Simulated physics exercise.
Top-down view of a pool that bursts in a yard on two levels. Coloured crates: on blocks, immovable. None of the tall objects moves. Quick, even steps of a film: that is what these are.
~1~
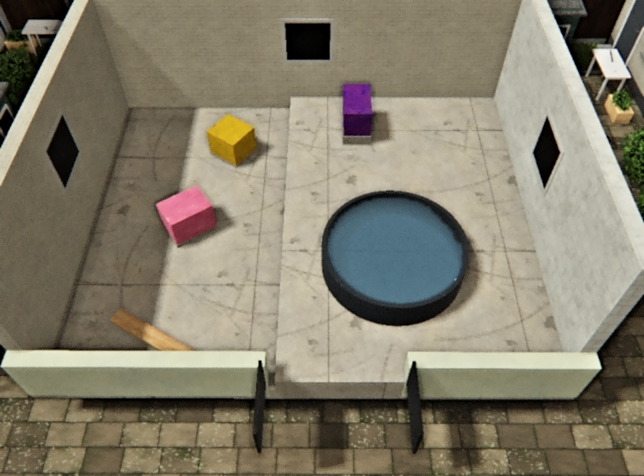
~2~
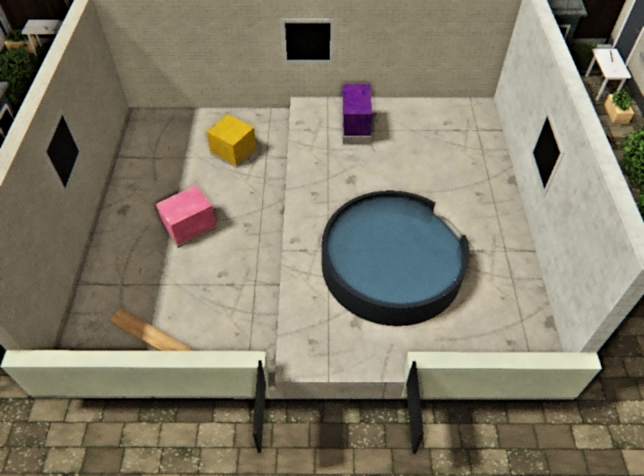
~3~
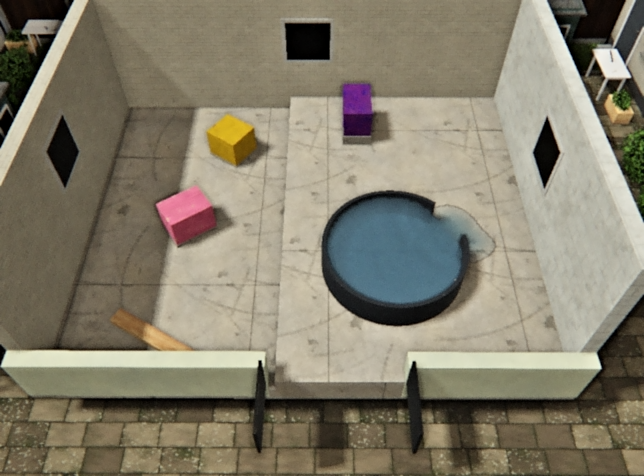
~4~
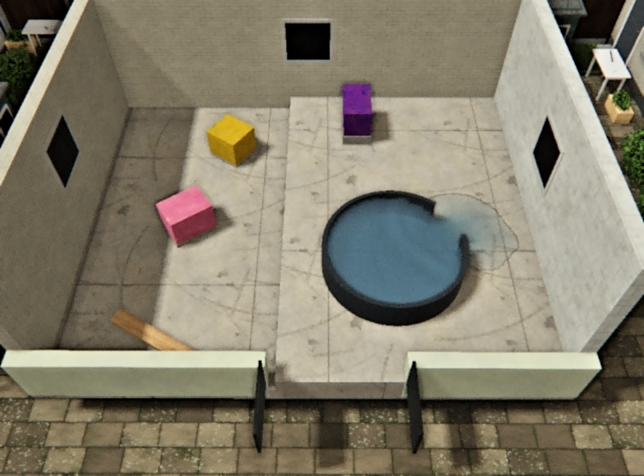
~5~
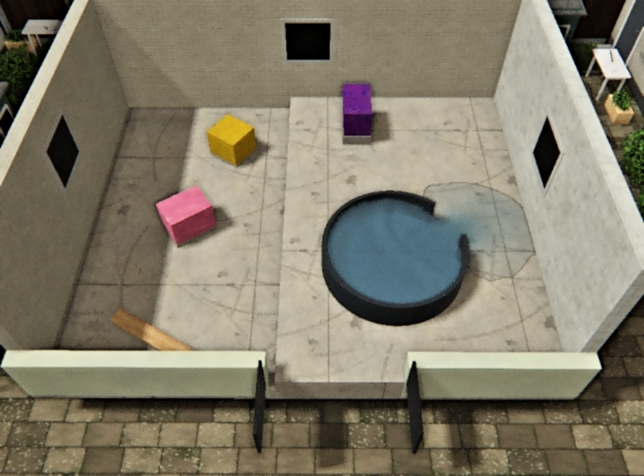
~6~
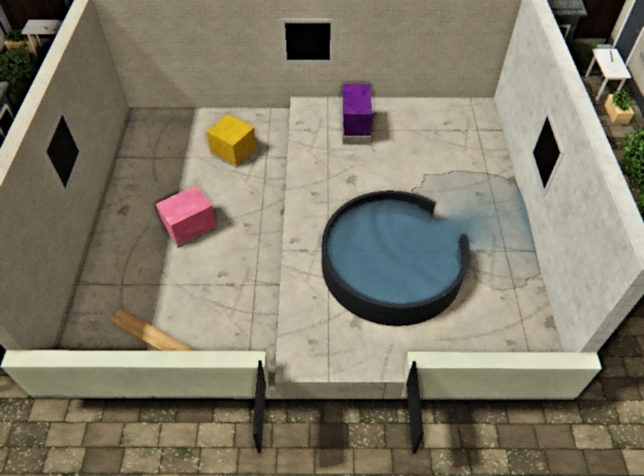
Water pouring through a gap in the right side of a round tank and spreading across pale paving in a walled yard.
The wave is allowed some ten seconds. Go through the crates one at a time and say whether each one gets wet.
At the end, the pink crate is out of reach of the water. The yellow crate is within reach of the water. The purple crate is out of reach of the water.
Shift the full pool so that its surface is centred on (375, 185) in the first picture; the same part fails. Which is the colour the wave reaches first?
The one in purple comes first.
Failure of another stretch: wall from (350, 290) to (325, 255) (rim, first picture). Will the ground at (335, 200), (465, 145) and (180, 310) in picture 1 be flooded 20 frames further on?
Well, the first one's left untouched, the second's left untouched, and the third's sodden.
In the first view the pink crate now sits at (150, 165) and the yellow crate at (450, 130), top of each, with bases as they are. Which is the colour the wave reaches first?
First: The one in yellow.
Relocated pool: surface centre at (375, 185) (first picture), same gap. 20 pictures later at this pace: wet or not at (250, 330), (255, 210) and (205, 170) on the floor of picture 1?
Results in order - left untouched, left untouched, left untouched.
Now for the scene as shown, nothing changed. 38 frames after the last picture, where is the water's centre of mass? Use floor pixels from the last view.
(414, 207).
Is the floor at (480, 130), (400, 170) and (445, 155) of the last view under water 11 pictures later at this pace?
First spot swamped, second spot clear, third spot swamped.
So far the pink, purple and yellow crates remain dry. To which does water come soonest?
Answer: That's the purple one.
A moment on, water covers 10 % of the floor; the pink crate not reached, the yellow crate not reached, the purple crate not reached.
Next, water covers 20 % of the floor; the pink crate not reached, the yellow crate not reached, the purple crate not reached.
Then, water covers 25 % of the floor; the pink crate not reached, the yellow crate not reached, the purple crate water round its plinth.
Later, water covers 45 % of the floor; the pink crate not reached, the yellow crate water round its plinth, the purple crate water round its plinth.
In the end, water covers 70 % of the floor; the pink crate stayed above the water, the yellow crate was topped, the purple crate stayed above the water.
